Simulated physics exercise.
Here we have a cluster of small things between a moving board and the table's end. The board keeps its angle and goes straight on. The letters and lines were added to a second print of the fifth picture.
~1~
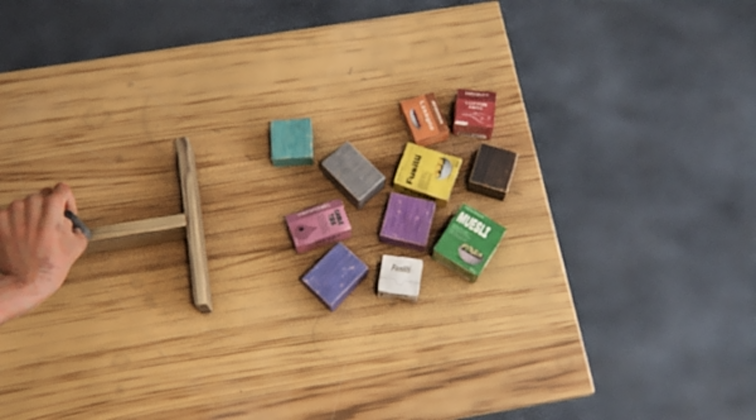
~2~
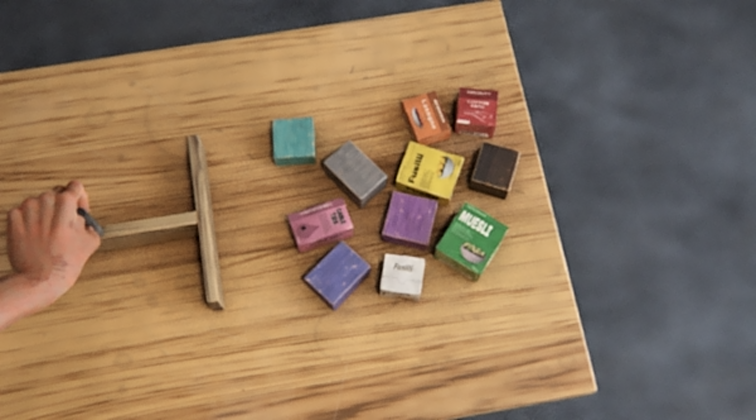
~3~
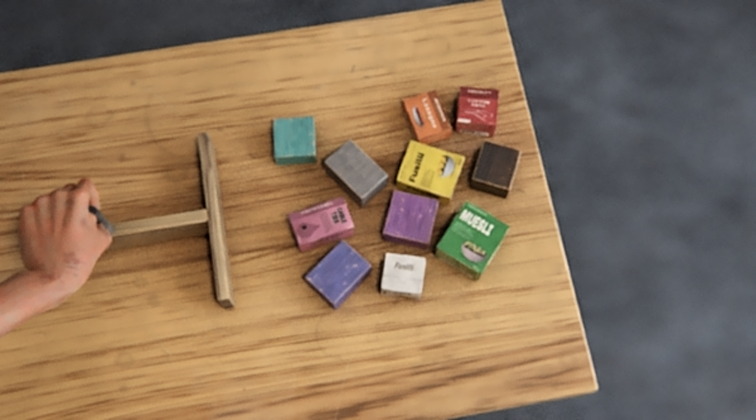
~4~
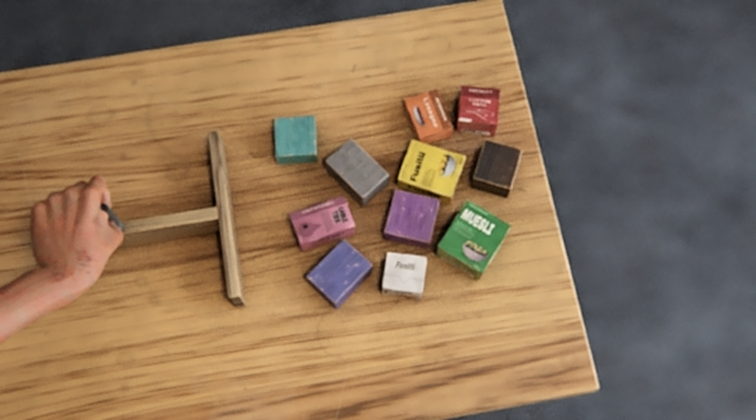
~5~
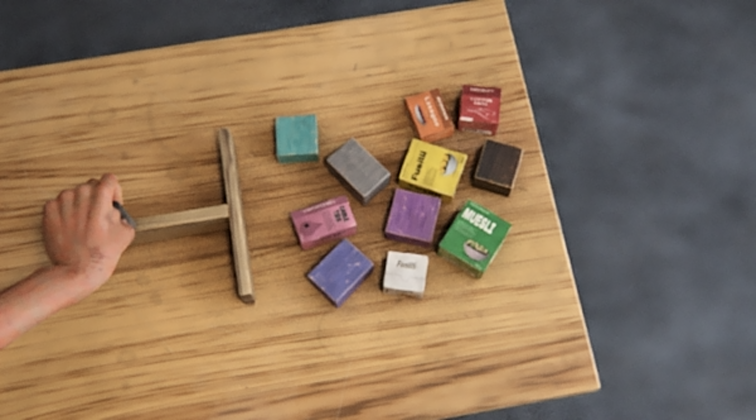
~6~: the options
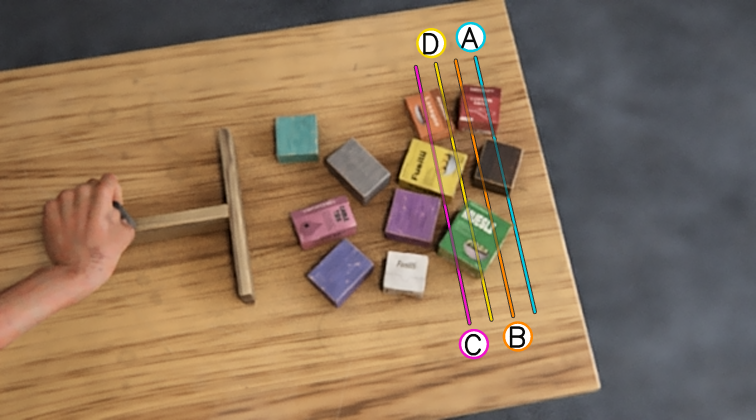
A hand slid a T-shaped wooden pusher steadily to the right across a wooden table, bringing its board closer to a cluster of colourful blocks and small boxes, which stayed practically still.
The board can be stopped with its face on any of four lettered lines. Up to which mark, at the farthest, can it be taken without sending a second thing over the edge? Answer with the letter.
At C, and not beyond.
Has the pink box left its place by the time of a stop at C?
By then, yes.
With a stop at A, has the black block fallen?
Yes.
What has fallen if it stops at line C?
It is the black block.
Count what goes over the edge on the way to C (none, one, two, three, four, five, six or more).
In all, one.
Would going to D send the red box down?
Yes.
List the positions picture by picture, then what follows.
In the first frame, grey block (353, 176); green packet (469, 244); yellow packet (427, 175).
In the second frame, board (202, 216); white packet (402, 278).
In the third frame, board (213, 214); turquoise block (295, 141).
In the fourth frame, board (223, 211); pink box (323, 224).
In the fifth frame, board (234, 209); orange packet (429, 117); black block (498, 168); grey block (358, 172).
On the marked copy, A at (504, 179); B at (483, 182); C at (441, 189); D at (462, 186).
Following C. Soon after the start, board (309, 197); turquoise block (326, 133); white packet (411, 277).
Later, board (384, 185); green packet (529, 243); black block (504, 166).
In the end, board (439, 176); black block over the edge; green packet (566, 254); one fallen.
As for the rest, A drops six; B drops four; D drops three.
